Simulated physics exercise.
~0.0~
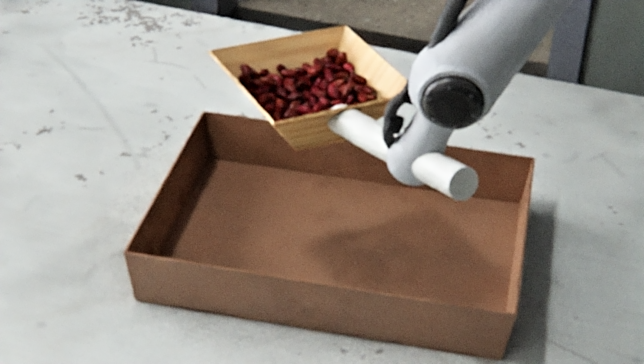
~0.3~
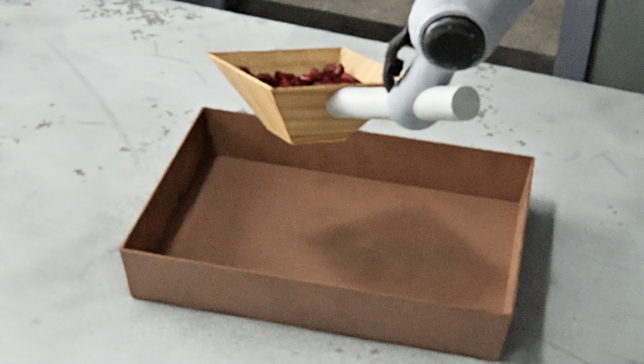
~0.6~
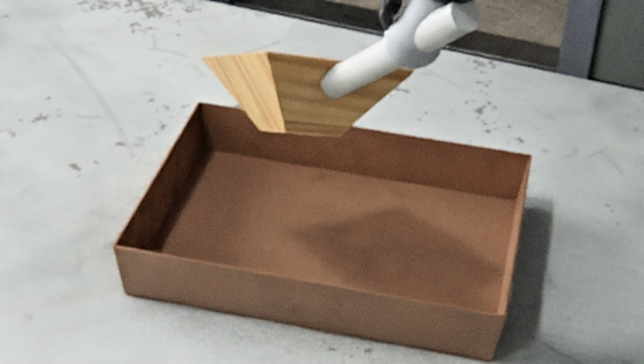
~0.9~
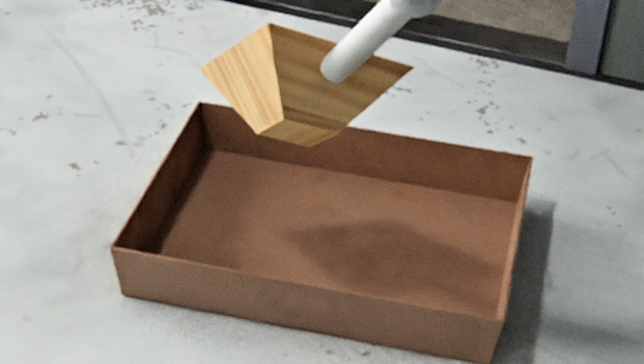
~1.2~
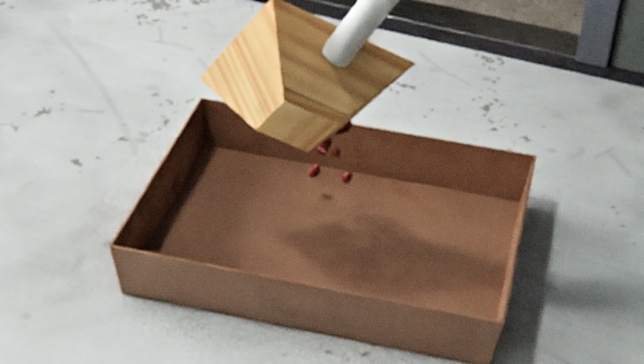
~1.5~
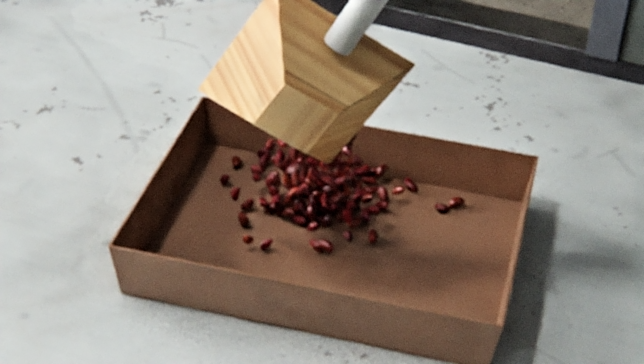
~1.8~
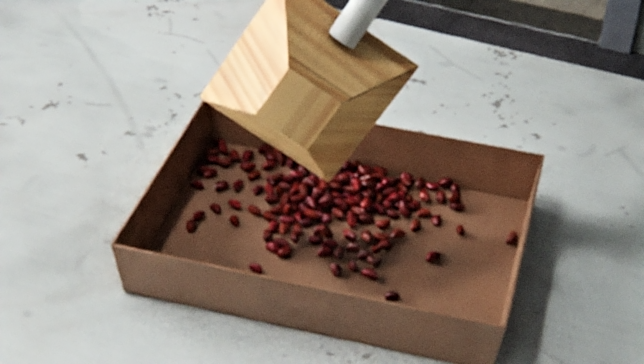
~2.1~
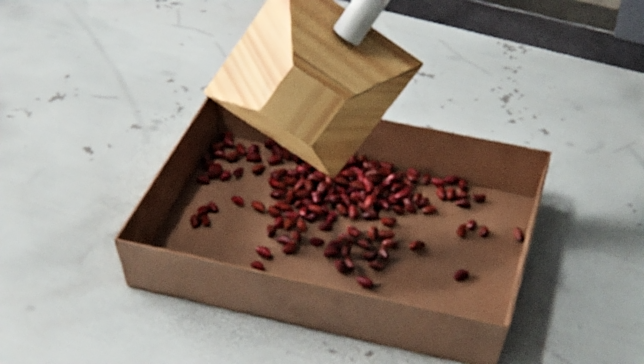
A wooden scoop held by a robot arm tips red kidney beans into a brown tray, where they scatter.
